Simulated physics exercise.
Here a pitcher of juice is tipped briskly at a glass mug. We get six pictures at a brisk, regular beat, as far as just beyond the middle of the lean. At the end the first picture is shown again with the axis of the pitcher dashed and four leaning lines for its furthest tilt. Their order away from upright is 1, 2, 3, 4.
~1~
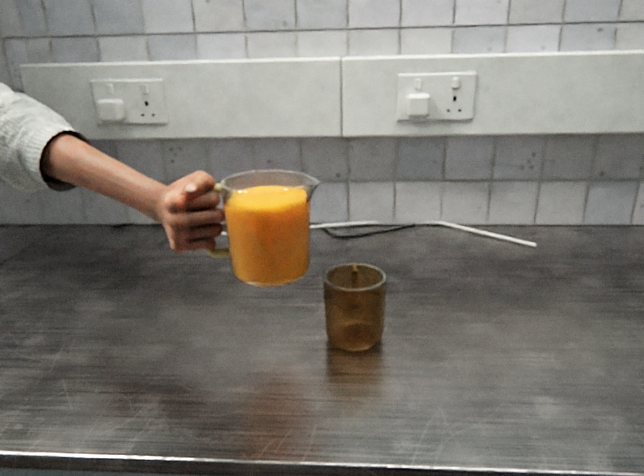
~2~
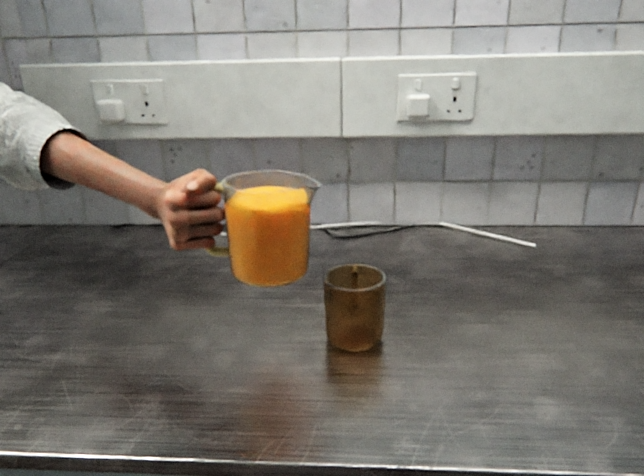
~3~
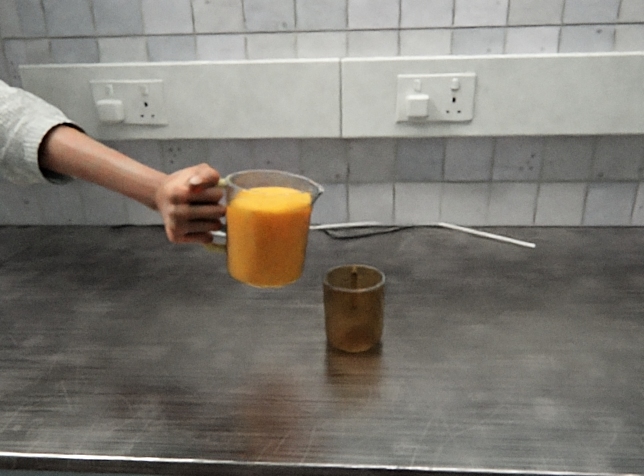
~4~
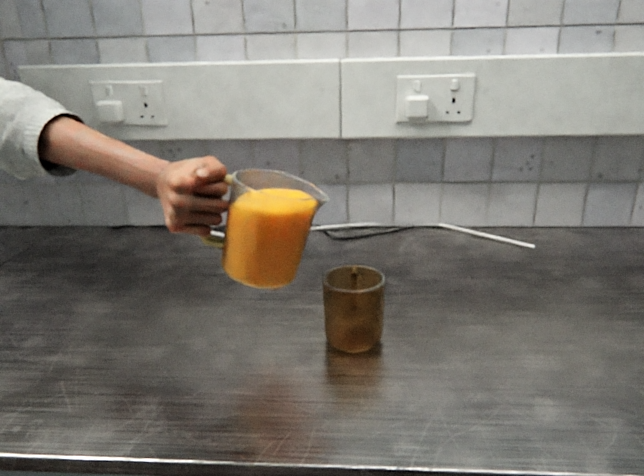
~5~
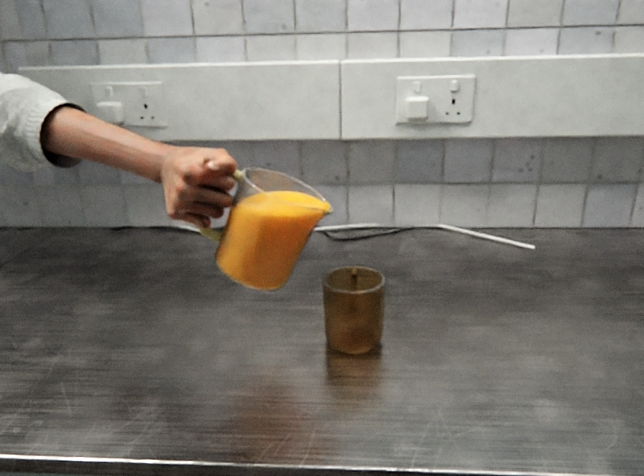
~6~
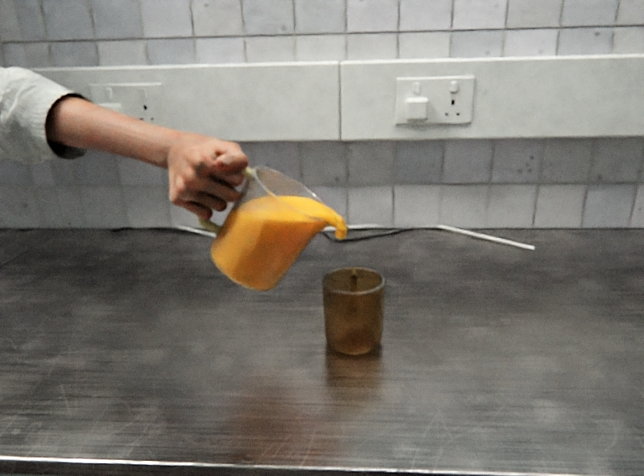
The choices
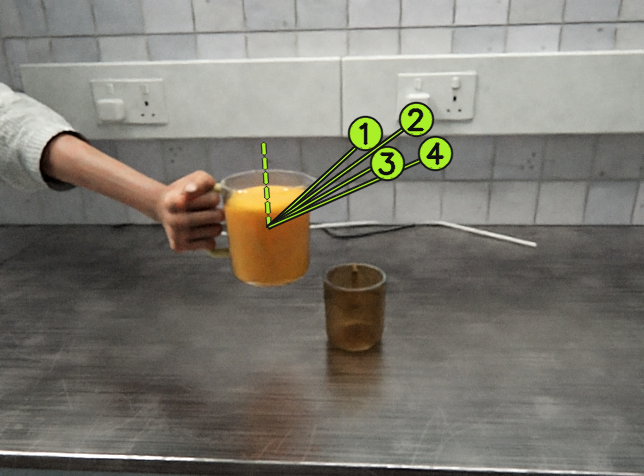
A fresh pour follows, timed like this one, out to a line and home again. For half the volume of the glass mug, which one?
Take 1.
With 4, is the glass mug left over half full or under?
Over.
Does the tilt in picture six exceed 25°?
Yes.
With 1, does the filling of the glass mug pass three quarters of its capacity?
No.
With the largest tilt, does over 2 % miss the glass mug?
Yes.
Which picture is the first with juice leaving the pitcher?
Picture 6.
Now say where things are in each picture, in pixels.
The first picture shows upright, lip at (318, 183); rim of the glass mug round (355, 275); nothing has left yet.
The second picture shows upright, lip at (319, 185); nothing has left yet.
The third picture shows tipped about 7°, lip at (322, 190); nothing has left yet.
The fourth picture shows tipped about 15°, lip at (327, 199); nothing has left yet.
The fifth picture shows tipped about 24°, lip at (332, 210); nothing has left yet.
The sixth picture shows tipped about 34°, lip at (334, 222); juice is over the lip, down to (341, 235).
In lime, 1 at (355, 148); 2 at (402, 129); 3 at (370, 168); 4 at (419, 160).
Choosing 1, the glass mug ends with about 50 % of what it can hold.
Choosing 2, the glass mug ends with about 67 % of what it can hold.
Choosing 3, the glass mug ends with about 80 % of what it can hold; 3 % of the juice is spilt.
Choosing 4, the glass mug ends with about 83 % of what it can hold; 13 % of the juice is spilt.
